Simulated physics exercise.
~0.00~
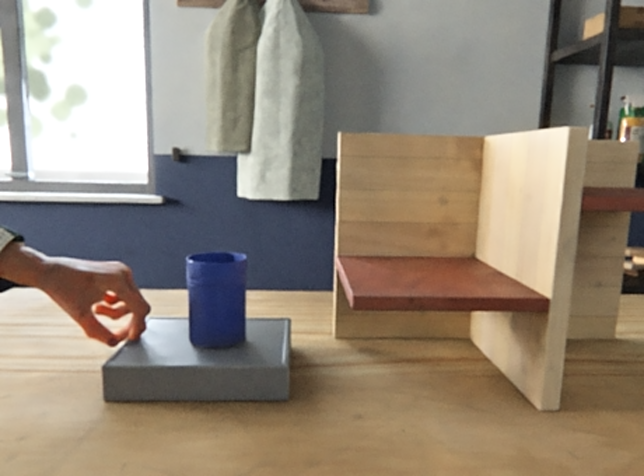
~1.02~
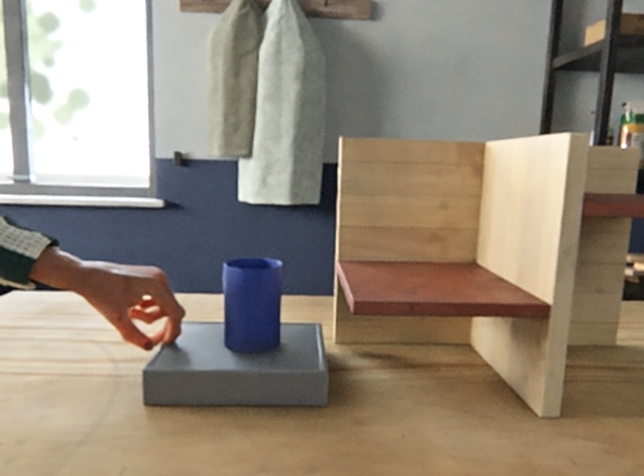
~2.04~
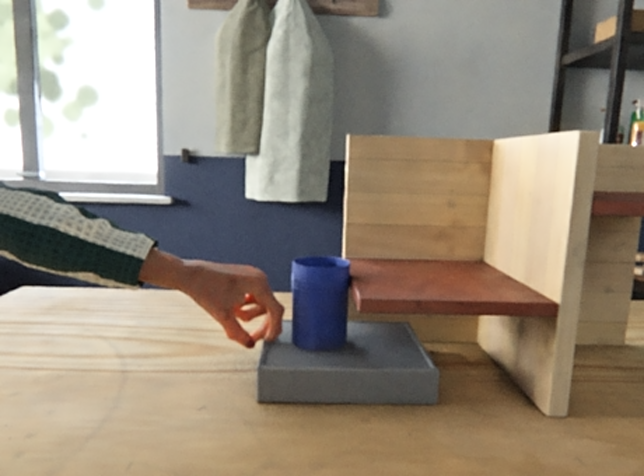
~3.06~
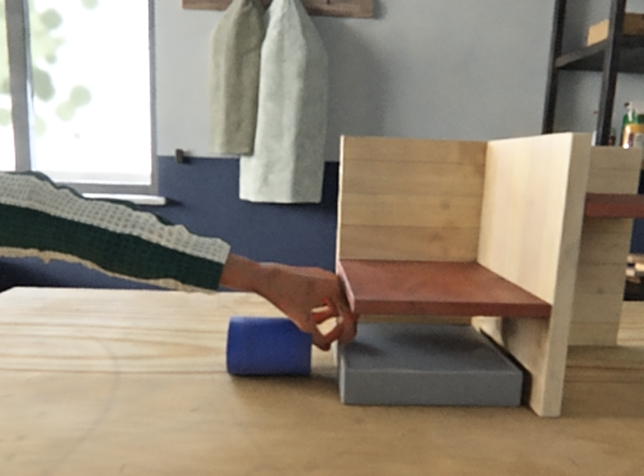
A grey tray with a blue cup standing on it was pushed to the right by a hand toward a low reddish shelf, until the cup met the shelf's edge and was knocked off, ending on its side on the table while the tray slid underneath.
